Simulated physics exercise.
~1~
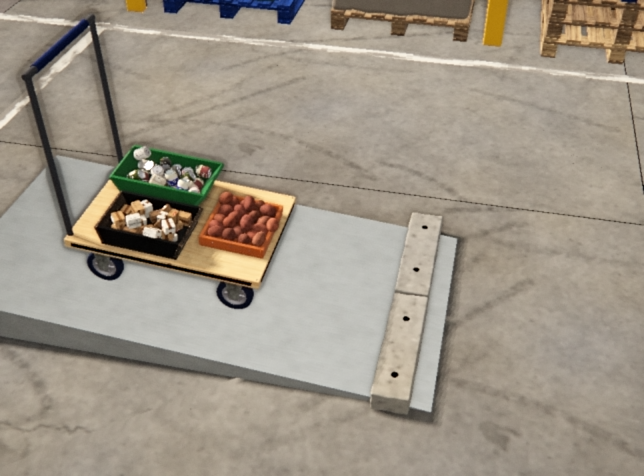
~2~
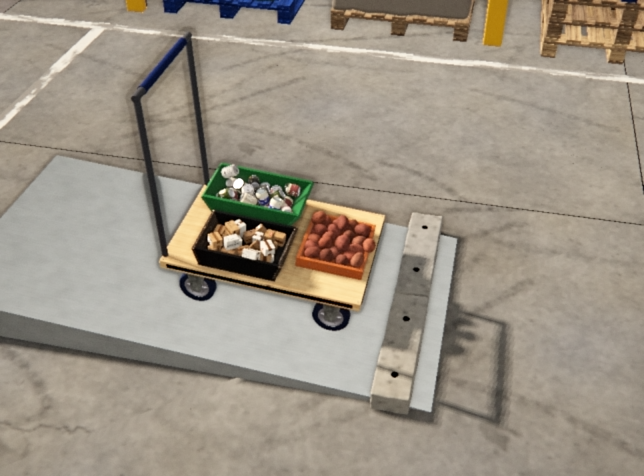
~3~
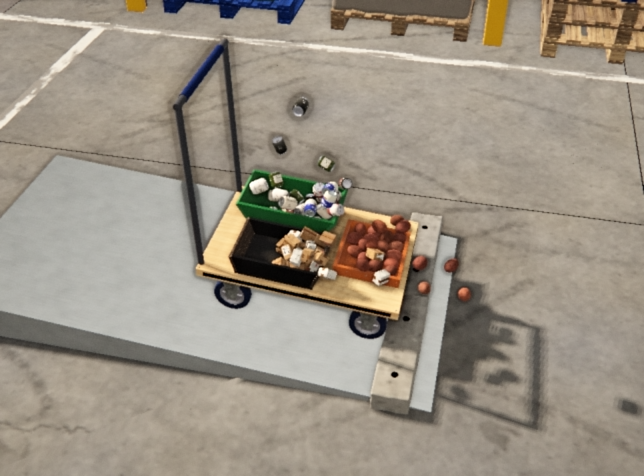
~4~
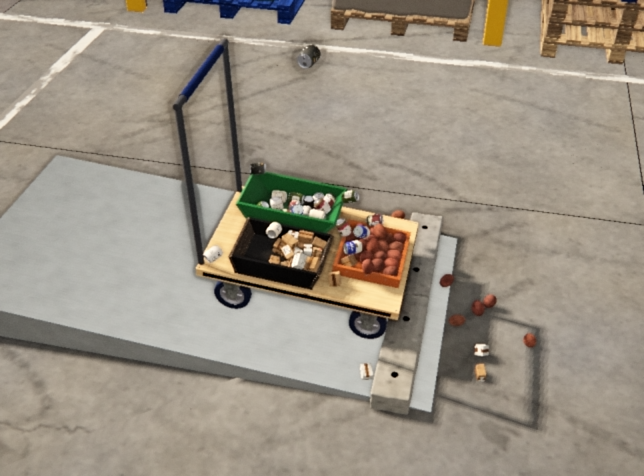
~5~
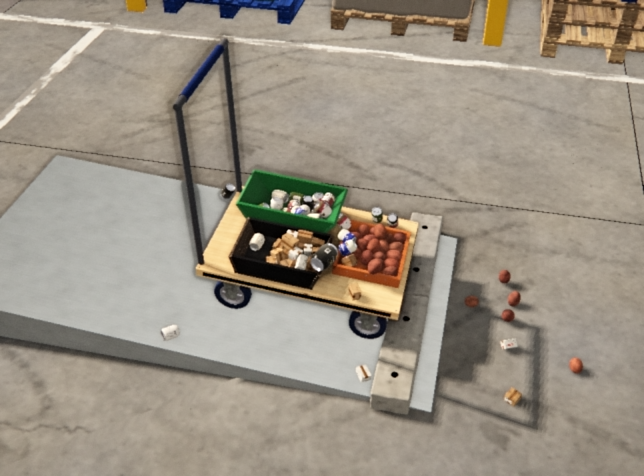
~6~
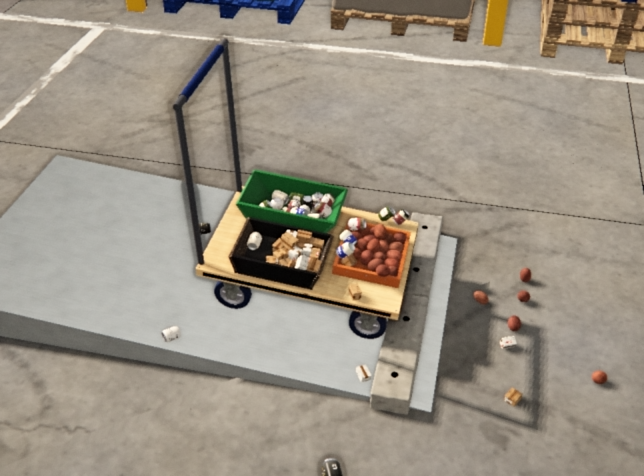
A flatbed trolley rolls right down a ramp, stops at a kerb, and spills some contents.
